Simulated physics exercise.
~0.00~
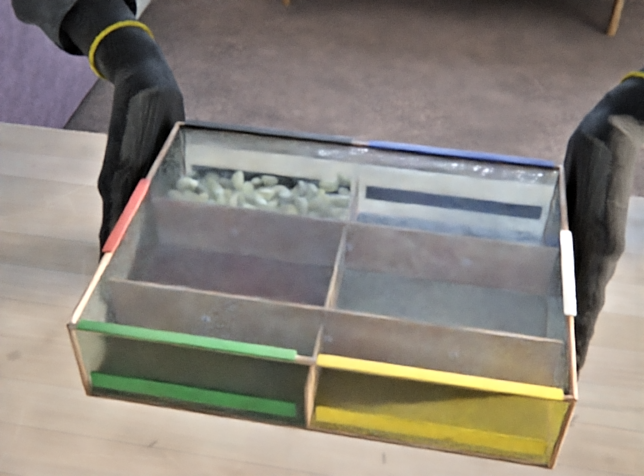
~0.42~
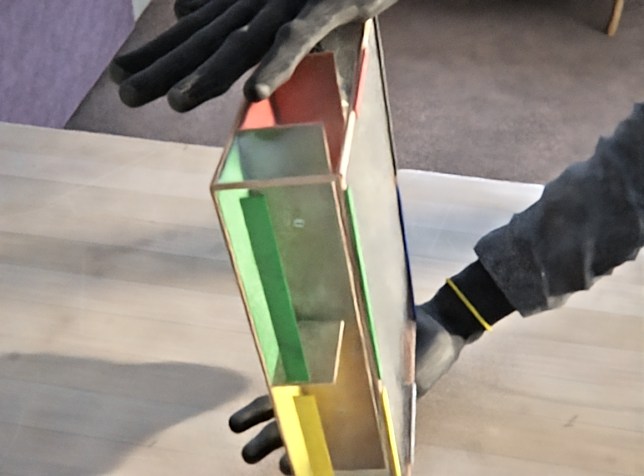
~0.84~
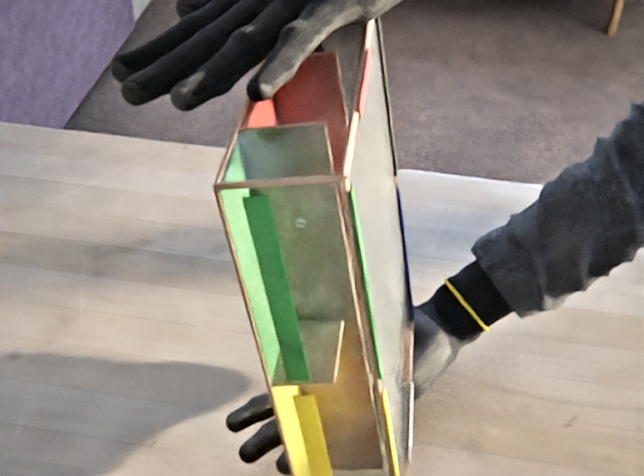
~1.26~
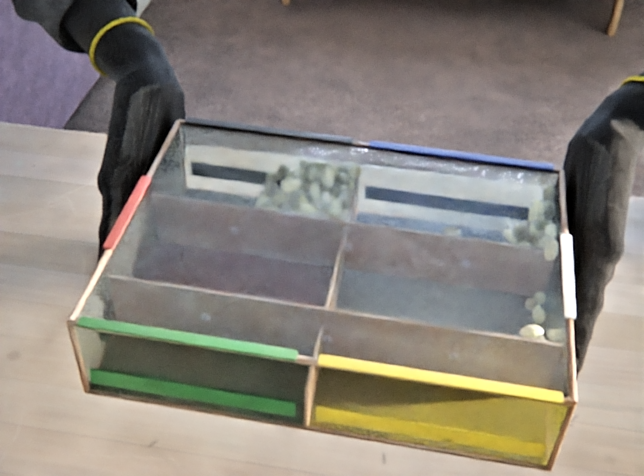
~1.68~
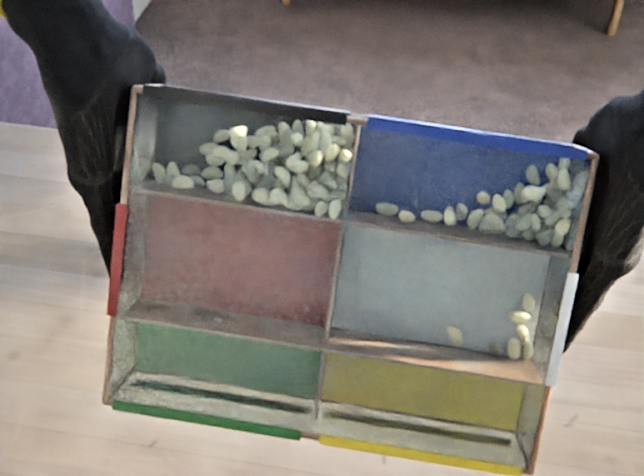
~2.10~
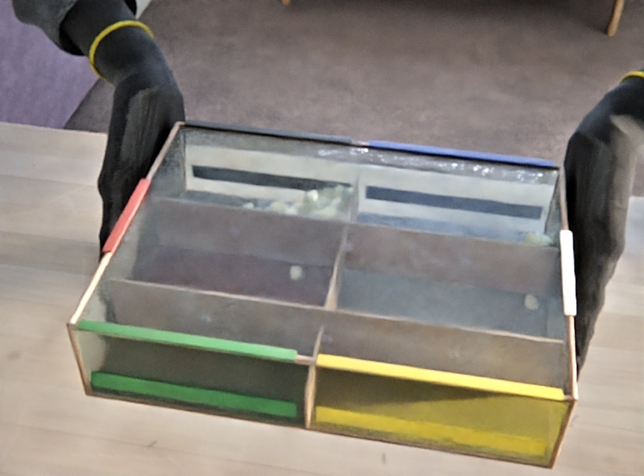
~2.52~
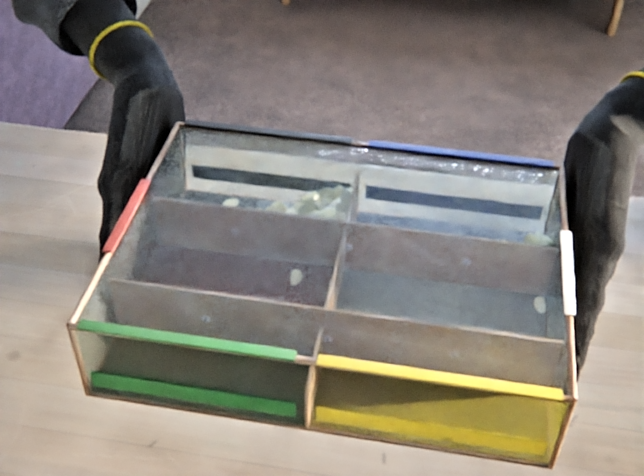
White beans in a divided box spread rightward as gloved hands tilt and level it twice.
